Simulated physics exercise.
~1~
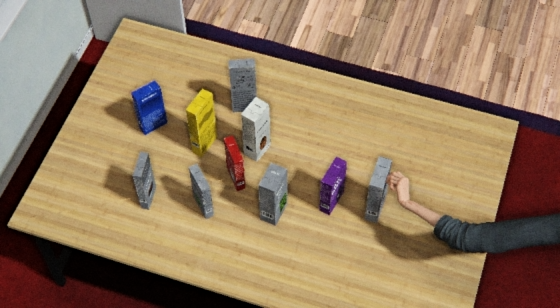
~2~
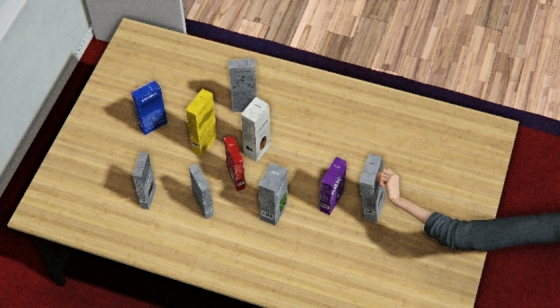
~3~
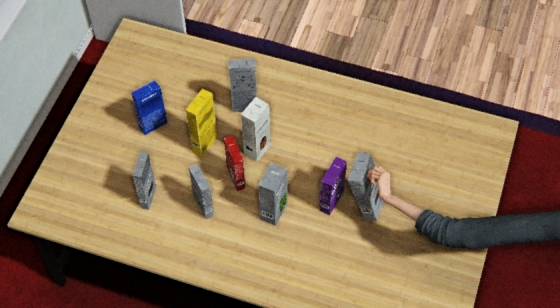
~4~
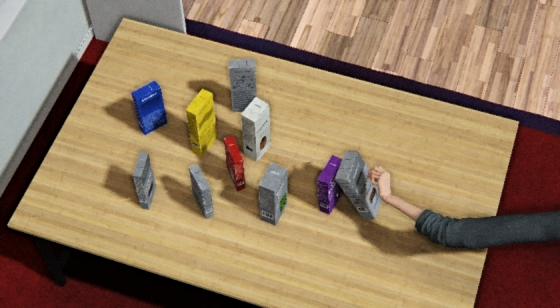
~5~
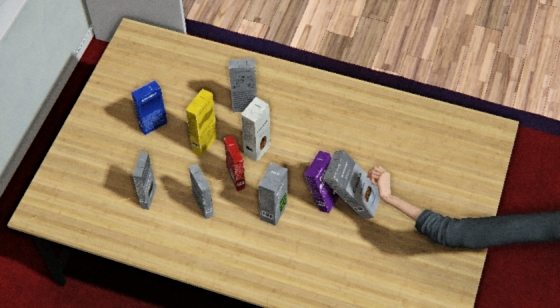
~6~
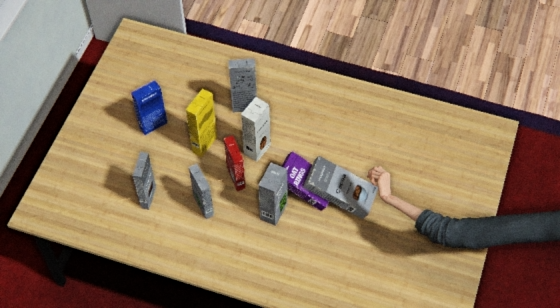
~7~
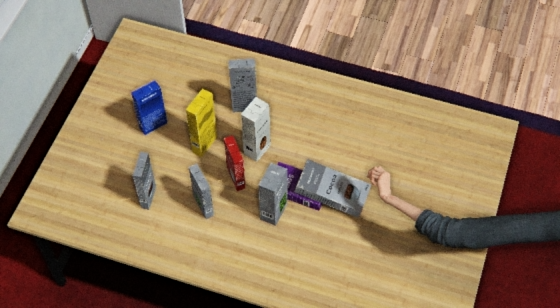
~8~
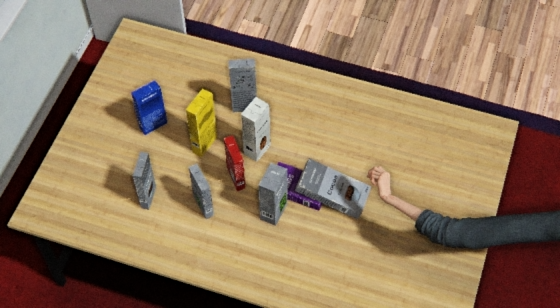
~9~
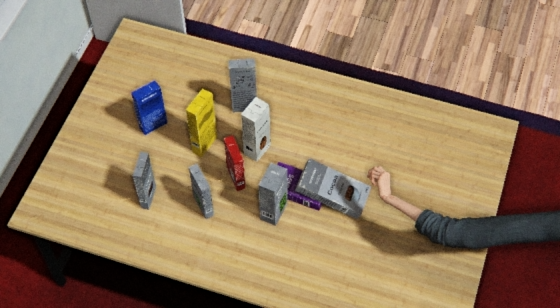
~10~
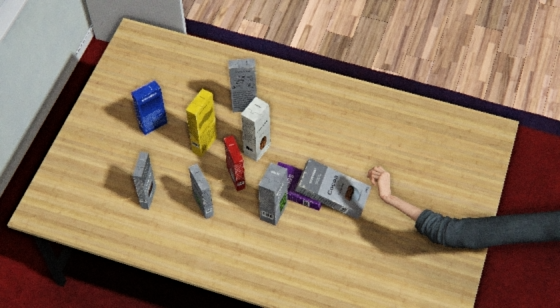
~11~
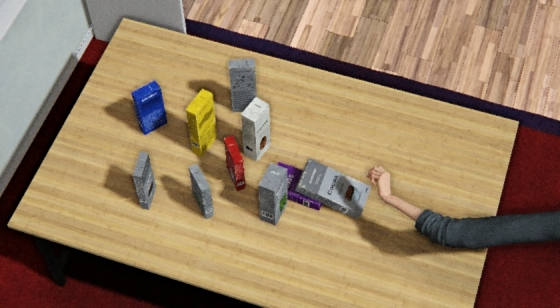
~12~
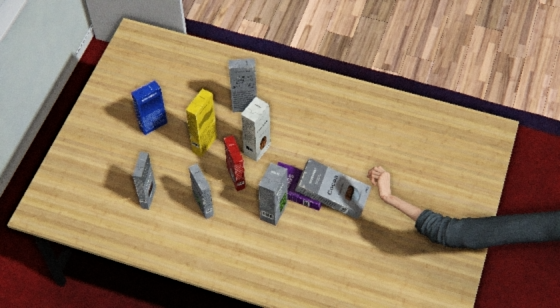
On a pale wooden table over a red carpet, seen from above at an angle, ten cereal boxes stand loosely scattered. Blue, yellow, white and red boxes and a grey one stand toward the left and middle, with more greyish boxes along the near side and a purple box toward the right. A hand in a dark grey sleeve reaches in from the right and pushes the rightmost grey box leftward. It tips into the purple box, which topples left too. Both end lying flat beside a standing grey box, while the hand stays still and the other eight remain upright.
